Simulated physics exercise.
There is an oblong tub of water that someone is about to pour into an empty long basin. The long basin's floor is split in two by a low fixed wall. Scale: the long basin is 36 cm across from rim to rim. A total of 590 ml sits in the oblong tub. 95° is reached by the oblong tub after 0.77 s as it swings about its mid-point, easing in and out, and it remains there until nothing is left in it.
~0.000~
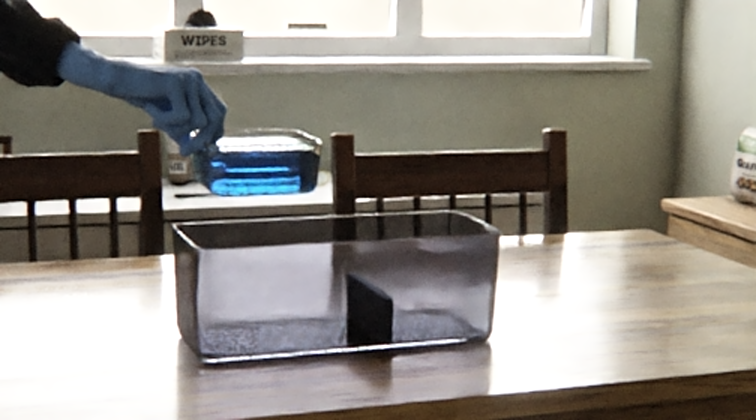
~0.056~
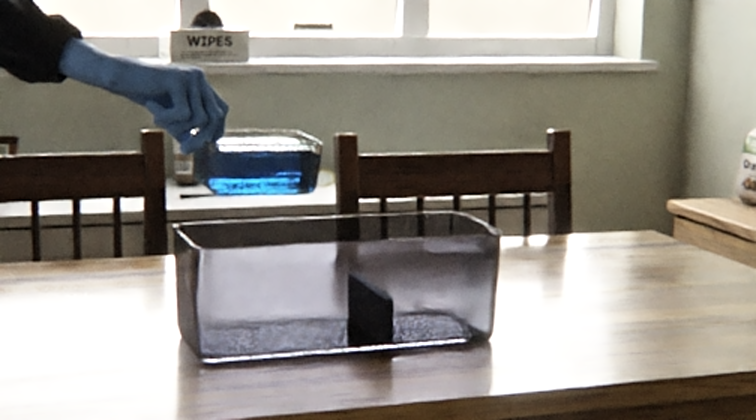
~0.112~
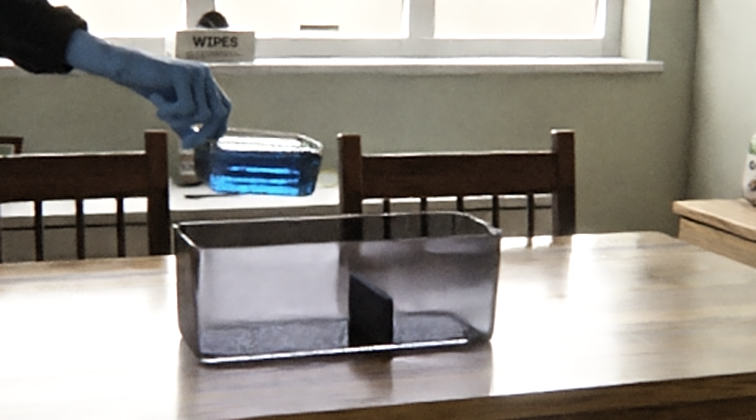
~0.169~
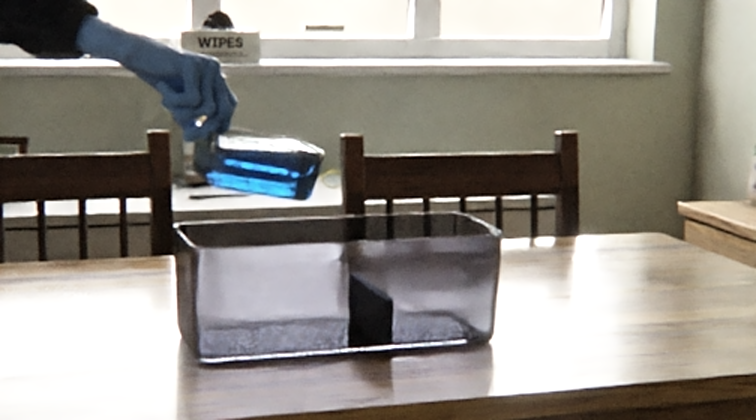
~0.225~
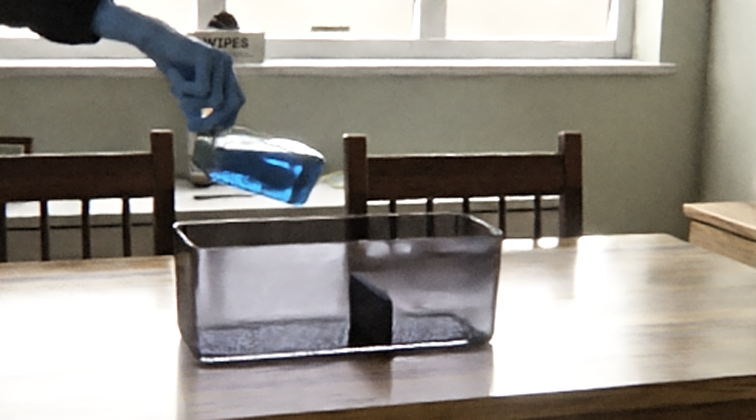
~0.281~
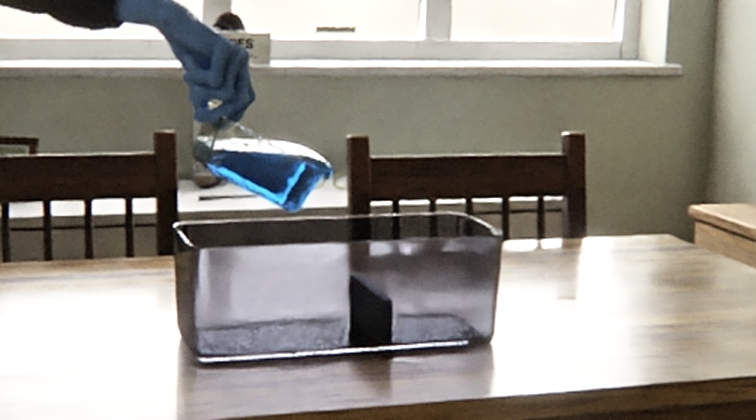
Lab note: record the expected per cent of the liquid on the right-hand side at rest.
Expected right-hand share: 10 per cent.
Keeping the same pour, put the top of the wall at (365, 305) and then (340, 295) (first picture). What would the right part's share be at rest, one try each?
Some 30 in a hundred, then some 70 in a hundred.
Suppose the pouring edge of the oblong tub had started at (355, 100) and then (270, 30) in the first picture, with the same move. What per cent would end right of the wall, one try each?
Near 80 in a hundred on the first go and near 5 in a hundred on the second.
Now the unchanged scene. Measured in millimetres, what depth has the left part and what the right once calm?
Left about 18 mm, right about 4 mm.
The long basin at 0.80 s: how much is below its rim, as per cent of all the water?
Close to 92 in a hundred.
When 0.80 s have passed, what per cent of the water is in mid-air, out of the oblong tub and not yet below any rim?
Close to 2 %.
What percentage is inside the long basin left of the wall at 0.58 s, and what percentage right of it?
Around 48 percent on the left and 9 on the right.
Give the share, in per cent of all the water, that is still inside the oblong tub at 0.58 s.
Some 18 % of it is still there.
Then, 0.58 s in, the tilt is 81° and 19 per cent is still to pour, 49 is left of the wall and 9 right of it.
Then, 0.80 s in, the tilt is 95° and 5 per cent is still to pour, 81 is left of the wall and 10 right of it.
Then, 1.02 s in, the tilt is 95° and 0 per cent is still to pour, 85 is left of the wall and 10 right of it.
Then, 1.27 s in, the tilt is 95° and 0 per cent is still to pour, 86 is left of the wall and 10 right of it.
Finally, 86 per cent lies left of the wall, 10 right of it and 3 outside.
